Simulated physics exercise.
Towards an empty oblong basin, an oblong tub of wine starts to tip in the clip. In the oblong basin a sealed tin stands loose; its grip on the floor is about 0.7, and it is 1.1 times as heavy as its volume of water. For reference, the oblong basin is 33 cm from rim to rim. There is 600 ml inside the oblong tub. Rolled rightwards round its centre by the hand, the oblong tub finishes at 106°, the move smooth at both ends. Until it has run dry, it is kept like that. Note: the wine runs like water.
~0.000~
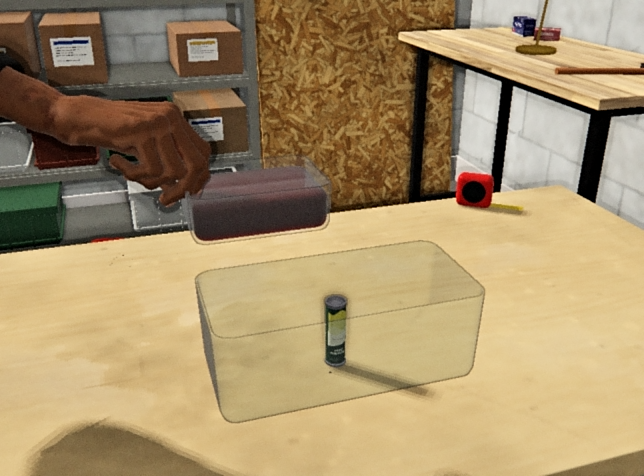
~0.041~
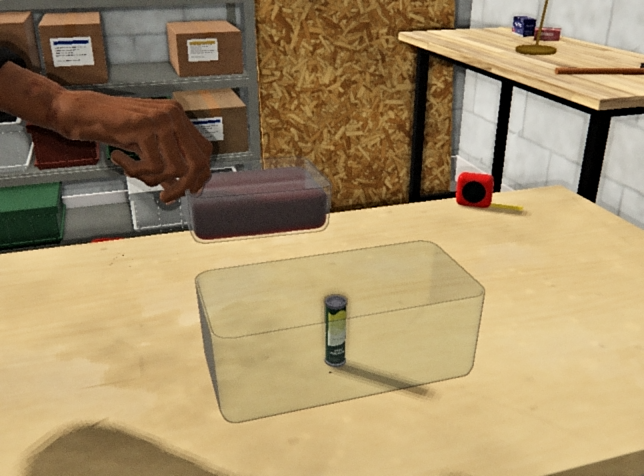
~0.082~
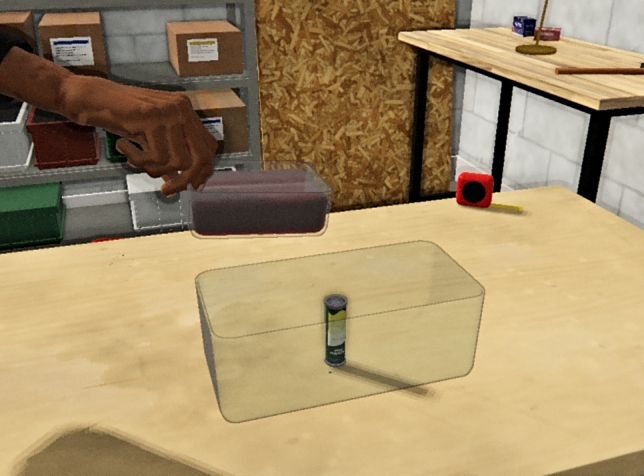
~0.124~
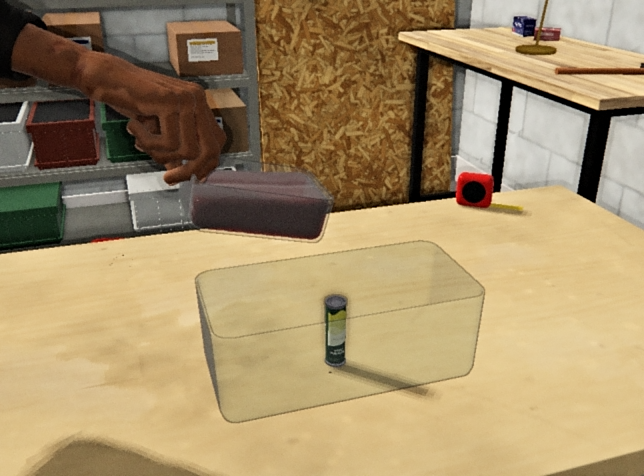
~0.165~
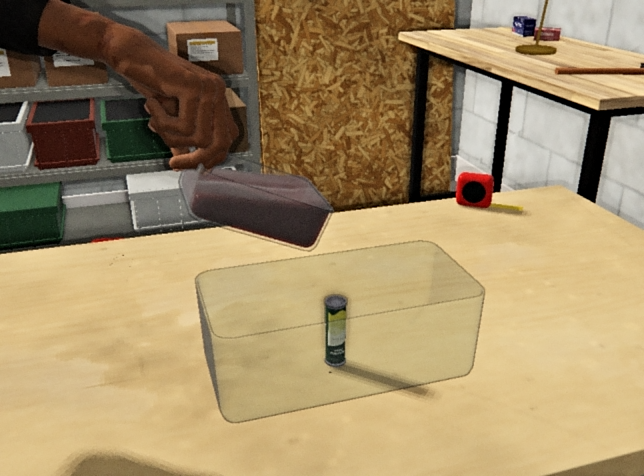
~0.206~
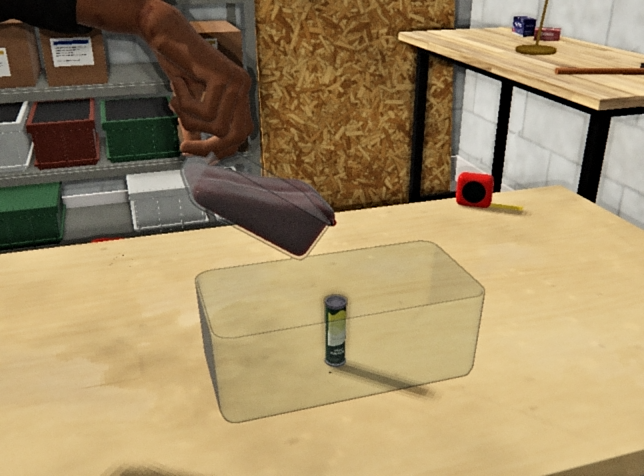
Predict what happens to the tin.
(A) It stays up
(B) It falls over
It stays up (A).
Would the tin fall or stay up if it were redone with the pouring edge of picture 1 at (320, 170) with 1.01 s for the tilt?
It does not tip.
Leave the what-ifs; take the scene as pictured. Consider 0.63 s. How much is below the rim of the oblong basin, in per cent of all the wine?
About 92 %.
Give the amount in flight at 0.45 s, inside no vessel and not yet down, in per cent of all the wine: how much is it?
Around 28 percent.
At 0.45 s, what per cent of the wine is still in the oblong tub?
Roughly 8 percent.
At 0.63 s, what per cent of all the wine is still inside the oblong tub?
Close to 1 percent of the whole amount.
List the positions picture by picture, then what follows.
It leans 0°; its right rim is at (318, 171); the wine meets the walls at (185, 191) and (315, 177); the oblong basin's rim runs from (203, 306) to (458, 266); the tin's top is at (336, 304), in the first picture.
It leans 2°; its right rim is at (318, 172); the wine meets the walls at (186, 191) and (315, 178), in the second picture.
It leans 6°; its right rim is at (320, 177); the wine meets the walls at (186, 188) and (316, 181), in the third picture.
It leans 14°; its right rim is at (321, 186); the wine meets the walls at (188, 184) and (317, 184), in the fourth picture.
It leans 24°; its right rim is at (320, 197); the wine meets the walls at (188, 181) and (317, 191); 2 per cent is over the edge, in the fifth picture.
It leans 36°; its right rim is at (317, 210); the wine meets the walls at (187, 176) and (296, 191); 8 per cent is over the edge, in the sixth picture.
After 0.45 s the tilt is 101° and 8 per cent is still to pour; the tin stands where it began.
After 0.63 s the tilt is 106° and 1 per cent is still to pour; the tin stands where it began.
After 0.82 s the tilt is 106° and 0 per cent is still to pour; the tin stands where it began.
After 1.02 s the tilt is 106° and 0 per cent is still to pour; the tin stands where it began.
In the end the tin stands where it began.
